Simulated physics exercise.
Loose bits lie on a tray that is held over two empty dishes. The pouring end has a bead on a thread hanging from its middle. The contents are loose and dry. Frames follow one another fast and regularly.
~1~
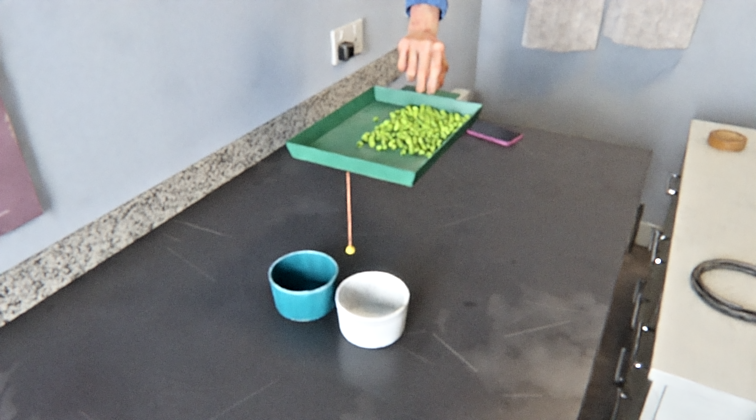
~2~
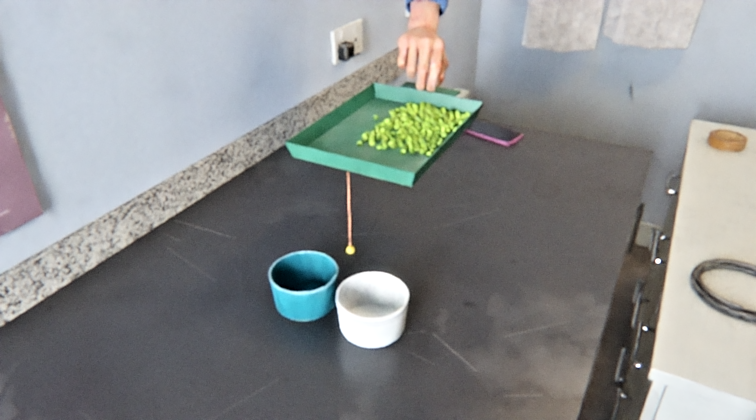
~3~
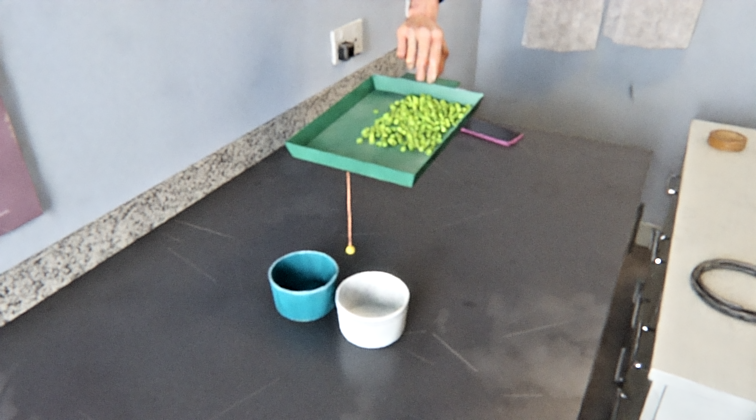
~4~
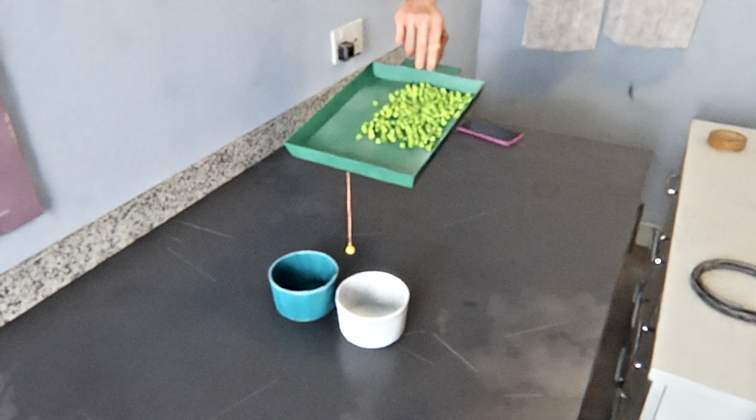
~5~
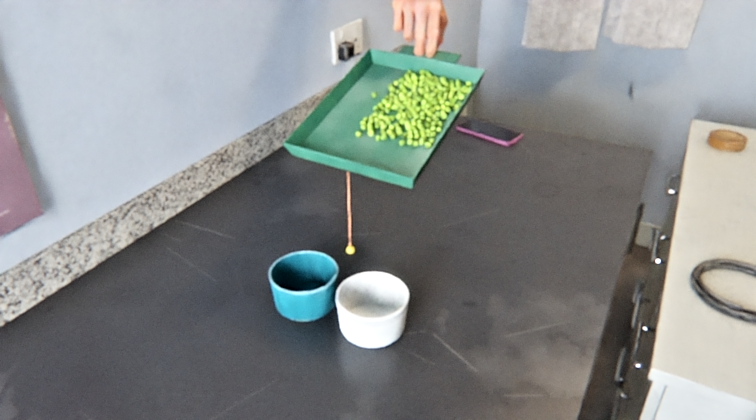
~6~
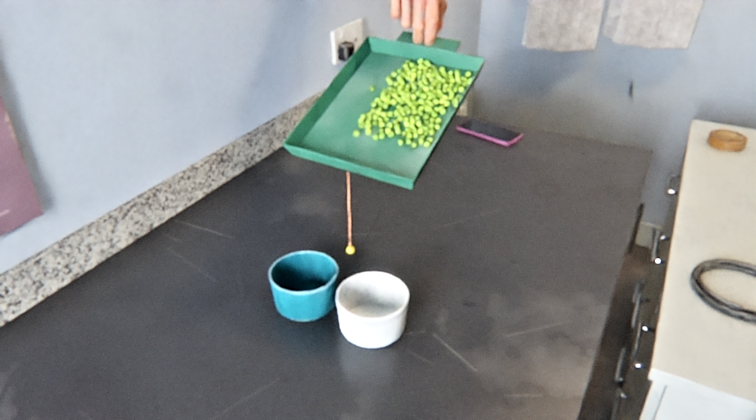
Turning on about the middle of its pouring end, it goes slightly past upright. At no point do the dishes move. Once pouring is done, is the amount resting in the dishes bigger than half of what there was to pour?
Yes, it is over half.
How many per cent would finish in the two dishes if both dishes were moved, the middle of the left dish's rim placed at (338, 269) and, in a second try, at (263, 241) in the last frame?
Approximately 70 percent, followed by approximately 10 percent.
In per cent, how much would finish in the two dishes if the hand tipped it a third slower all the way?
Estimate: Some 80 %.
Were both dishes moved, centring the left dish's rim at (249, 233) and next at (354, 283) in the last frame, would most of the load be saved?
For the two tries in order: Not as much as half, exceeding half.
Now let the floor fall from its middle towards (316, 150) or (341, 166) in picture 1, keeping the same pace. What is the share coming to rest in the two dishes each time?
It comes to about 10 per cent the first time and about 70 per cent the second.
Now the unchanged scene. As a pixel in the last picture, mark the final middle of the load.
Around (367, 324), give or take.
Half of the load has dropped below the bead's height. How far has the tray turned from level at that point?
That happens at close to 110 degrees.
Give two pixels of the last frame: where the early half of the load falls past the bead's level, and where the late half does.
Around (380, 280) and then (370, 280).
Soon, tray tipped steeply; most on the tray; a stray few in the right dish; about a quarter in the air.
A while on, tray tipped past a quarter turn; about half on the tray; about a quarter in the right dish; a small part outside both; about a quarter in the air.
Towards the end, tray tipped past a quarter turn; about two thirds in the right dish; a small part in the left dish; about a quarter outside both.
Finally, tray tipped past a quarter turn; about two thirds in the right dish; a small part in the left dish; about a quarter outside both.
